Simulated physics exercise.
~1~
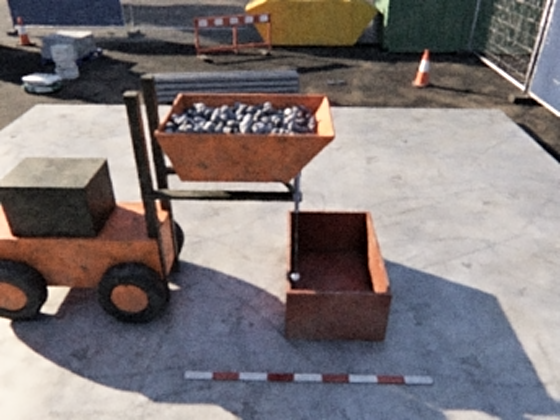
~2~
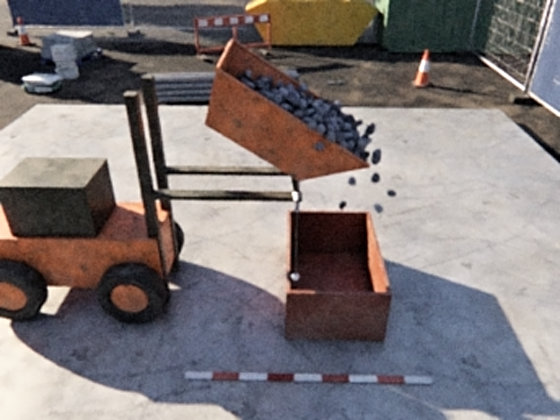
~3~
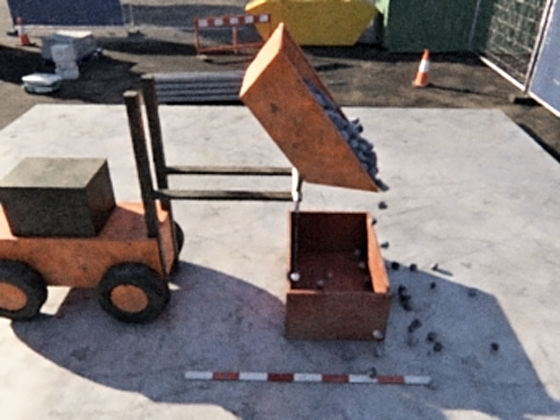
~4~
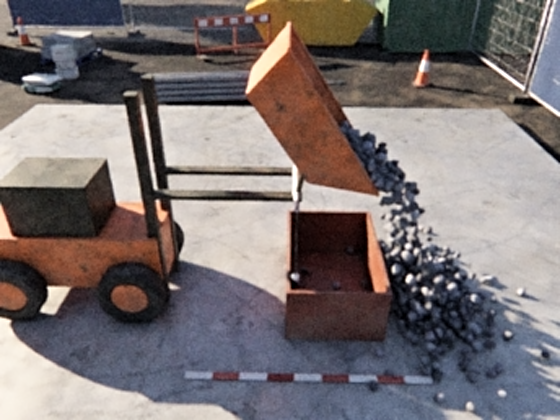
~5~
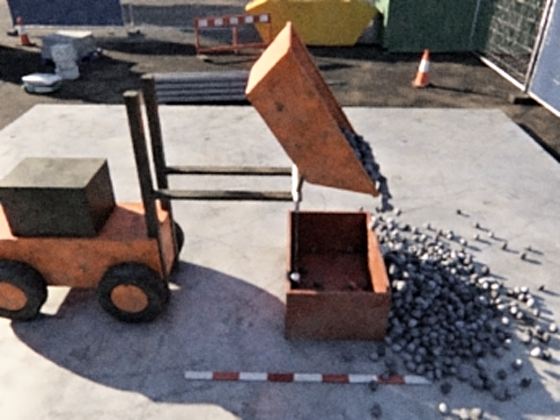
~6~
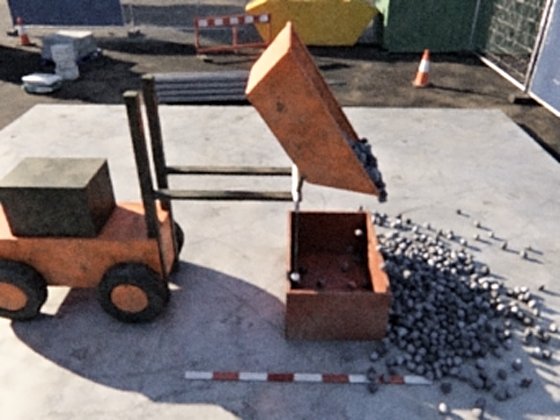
An orange skip on a forklift tips and spills most stones beyond the bin.
